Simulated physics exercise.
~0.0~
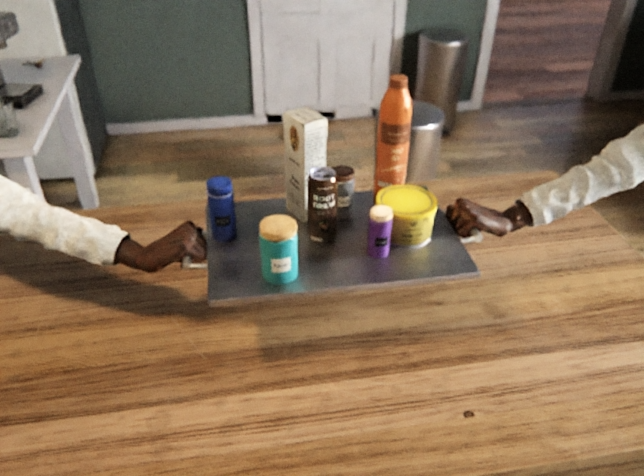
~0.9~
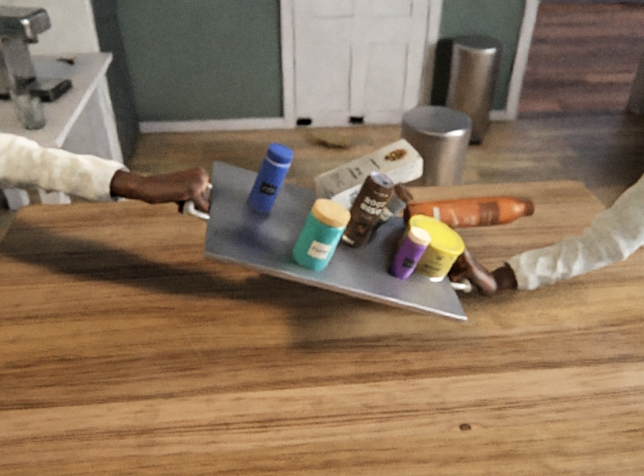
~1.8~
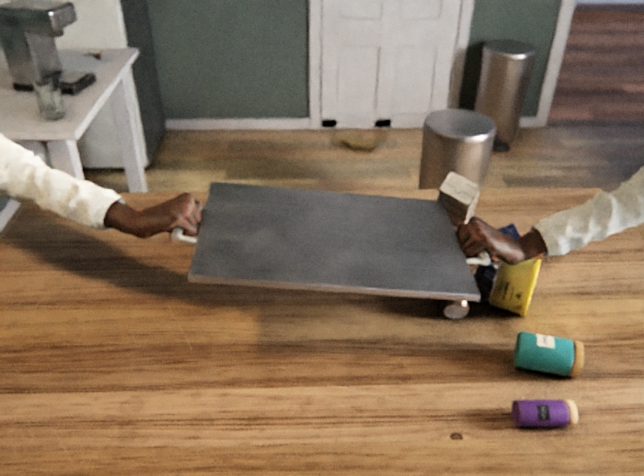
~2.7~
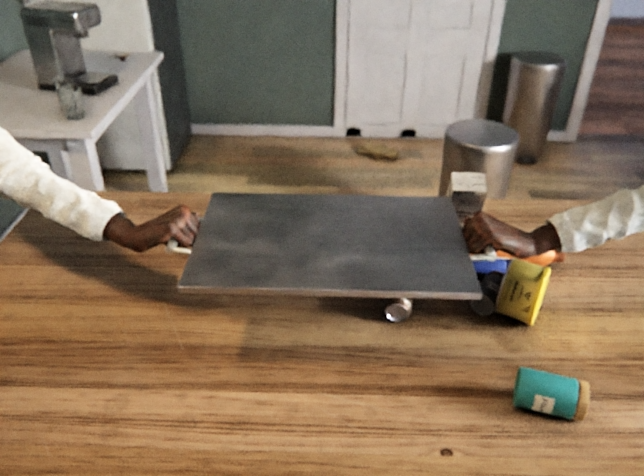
In a room with a wooden surface in the foreground and a pale door behind, seen from slightly above, two hands hold a flat grey tray by its ends. On it stand a blue shaker at left, a turquoise jar and purple shaker in front, a white carton, brown can and grey shaker mid-tray, and an orange bottle and yellow tub toward the right. The hands tip the tray right edge down, and the bottle and carton topple as the rest lean. Everything slides off the right side. The tray ends nearly level and empty, the turquoise jar lying at lower right.
